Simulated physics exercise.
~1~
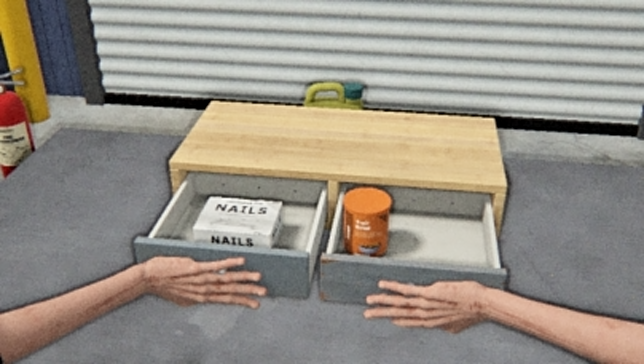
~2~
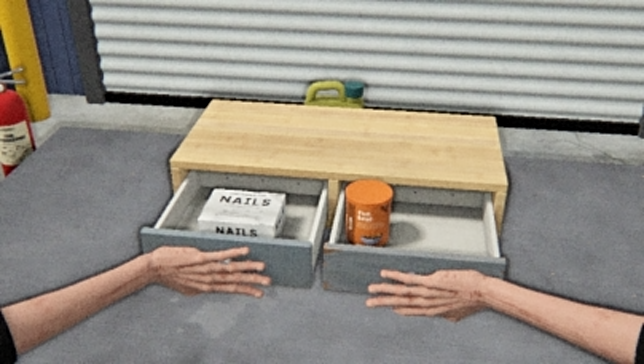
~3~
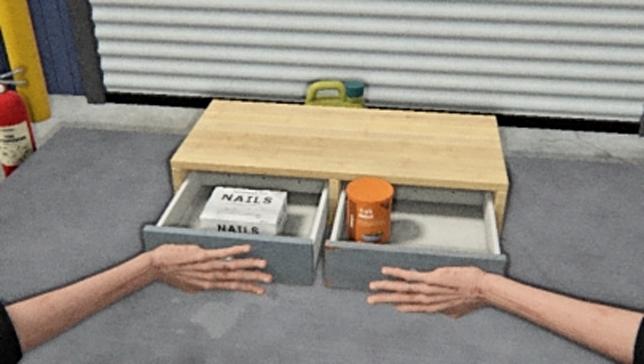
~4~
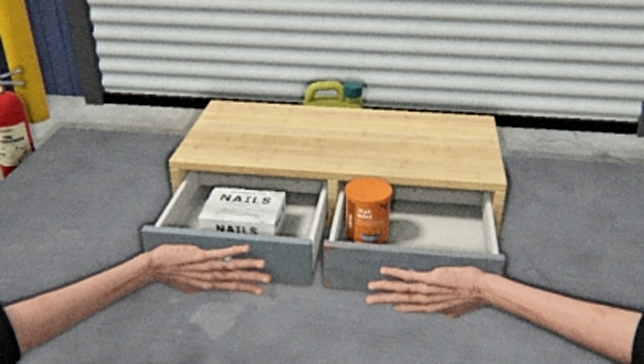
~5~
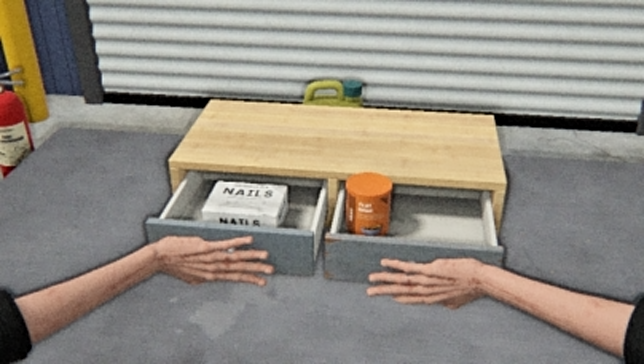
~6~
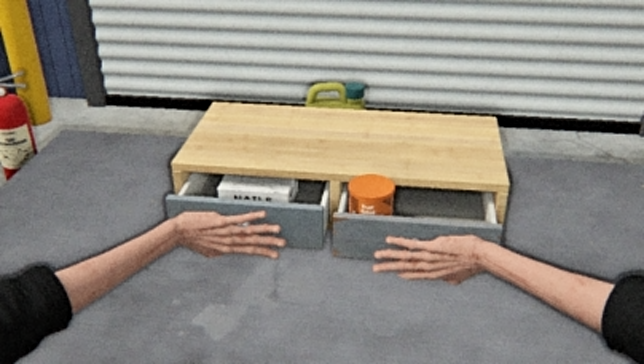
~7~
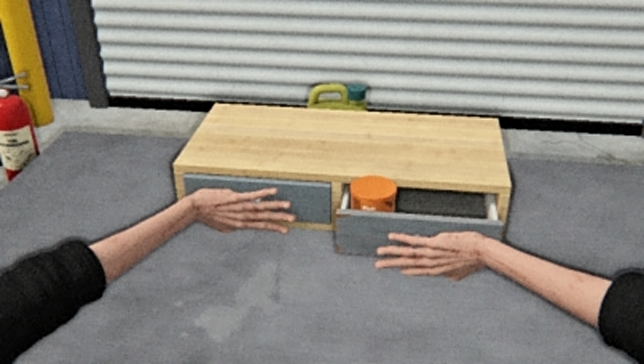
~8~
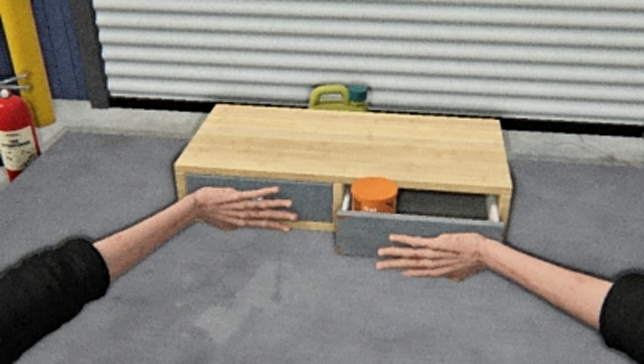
On a grey surface in front of a ribbed metal shutter, a low wooden chest stands with its two grey-fronted drawers pulled open. The left drawer holds a white box marked as nails, and the right one holds an upright orange pot. Two hands rest against the drawer fronts, one at each, and at first the drawers shift only slightly. Then the hands push both inward together, and the box and pot ride back with them. The left drawer slides on until it shuts flush, hiding the white box, while the right drawer stops partway and stays ajar, the orange pot still showing.
